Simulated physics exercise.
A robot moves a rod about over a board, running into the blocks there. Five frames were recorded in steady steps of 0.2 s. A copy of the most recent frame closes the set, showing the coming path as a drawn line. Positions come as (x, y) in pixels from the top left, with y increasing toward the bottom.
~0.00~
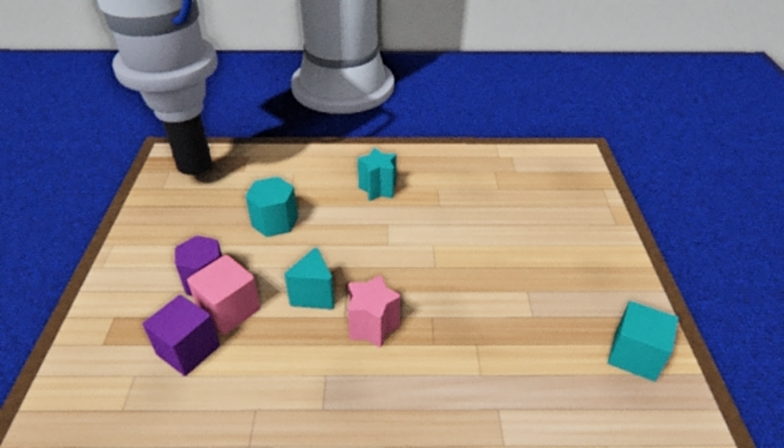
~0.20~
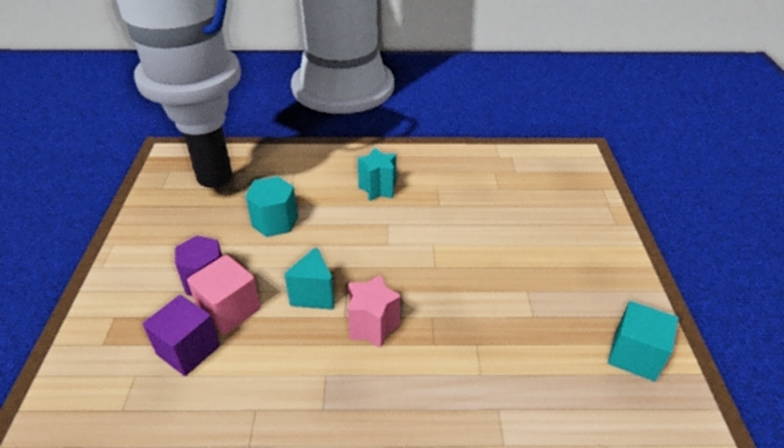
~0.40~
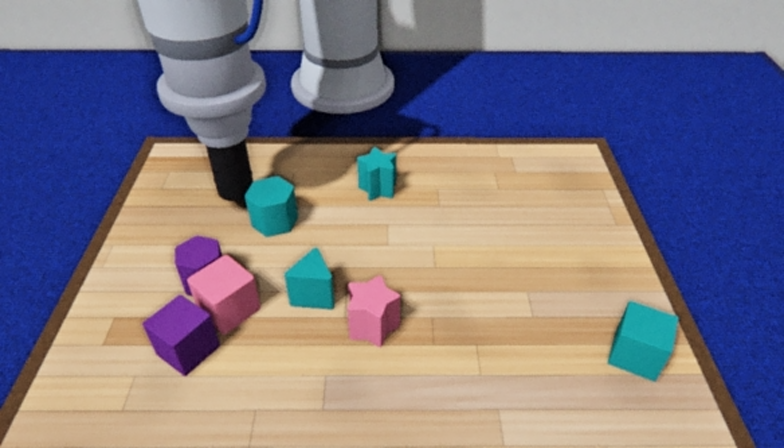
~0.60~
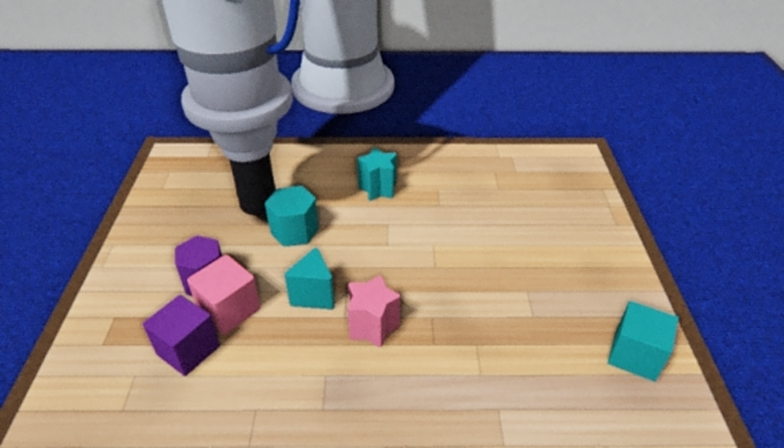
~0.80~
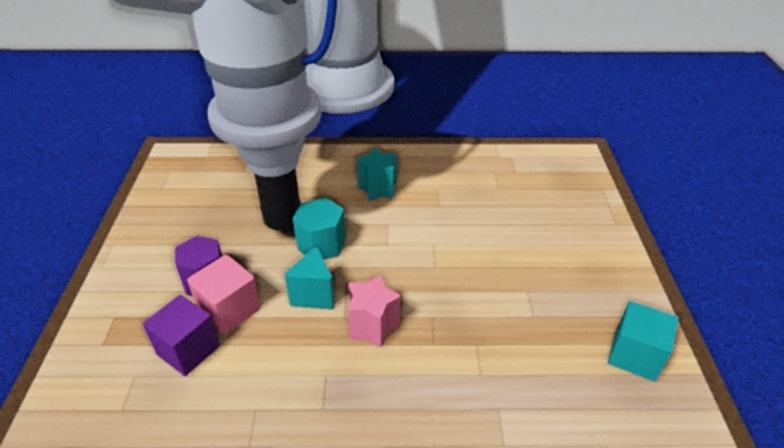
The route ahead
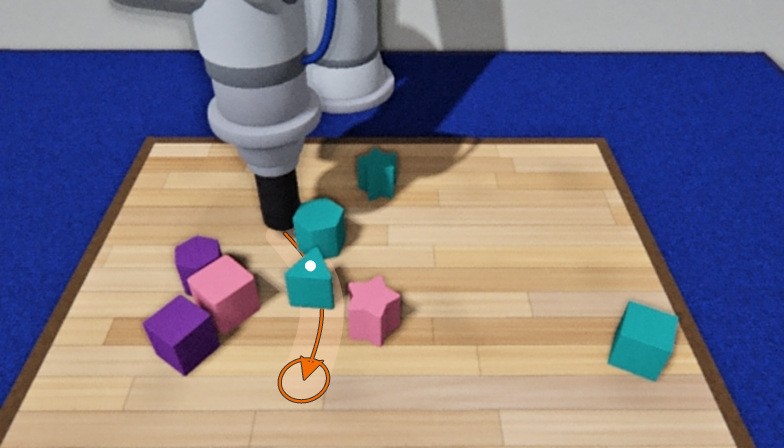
A light wooden board with a dark edge lies on a blue surface before a pale wall, seen from above at an angle by a still camera. Purple and pink blocks sit at left, a turquoise triangle and pink star near the middle, a turquoise star behind, and a turquoise cube at right. A grey robot arm moves its black rod rightward and nearer, pushing the turquoise hexagon a short way toward the triangle.
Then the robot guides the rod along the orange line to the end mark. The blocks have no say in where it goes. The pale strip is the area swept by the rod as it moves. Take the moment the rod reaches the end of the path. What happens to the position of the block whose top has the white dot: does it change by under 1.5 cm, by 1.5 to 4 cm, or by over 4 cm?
It ends over 4 cm away.
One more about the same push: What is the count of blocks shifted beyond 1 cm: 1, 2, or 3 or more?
The count will be 2.
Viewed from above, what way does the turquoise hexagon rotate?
Short answer: Counterclockwise.
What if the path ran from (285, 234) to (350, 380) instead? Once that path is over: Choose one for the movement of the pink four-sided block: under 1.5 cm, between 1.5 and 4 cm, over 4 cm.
It ends under 1.5 cm away.
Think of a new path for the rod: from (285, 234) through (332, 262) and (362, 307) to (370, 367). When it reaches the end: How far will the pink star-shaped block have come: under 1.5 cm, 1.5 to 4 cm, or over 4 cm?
Long: Over 4 cm.
Drawn move, from (285, 234) by way of (313, 270) and (321, 320) to (304, 380); the dot is on the turquoise three-sided block.
The first path, step by step. One third of the way, rod at (311, 256); turquoise three-sided block at (312, 269), turned 15° clockwise; turquoise hexagon at (351, 226), turned 35° anticlockwise.
Two thirds of the way, rod at (320, 306); turquoise three-sided block at (316, 320), turned 50° clockwise; turquoise hexagon at (351, 226), turned 35° anticlockwise.
At the end, rod at (302, 366); turquoise three-sided block at (304, 387), turned 35° clockwise; turquoise hexagon at (351, 226), turned 35° anticlockwise; pink star-shaped block still.
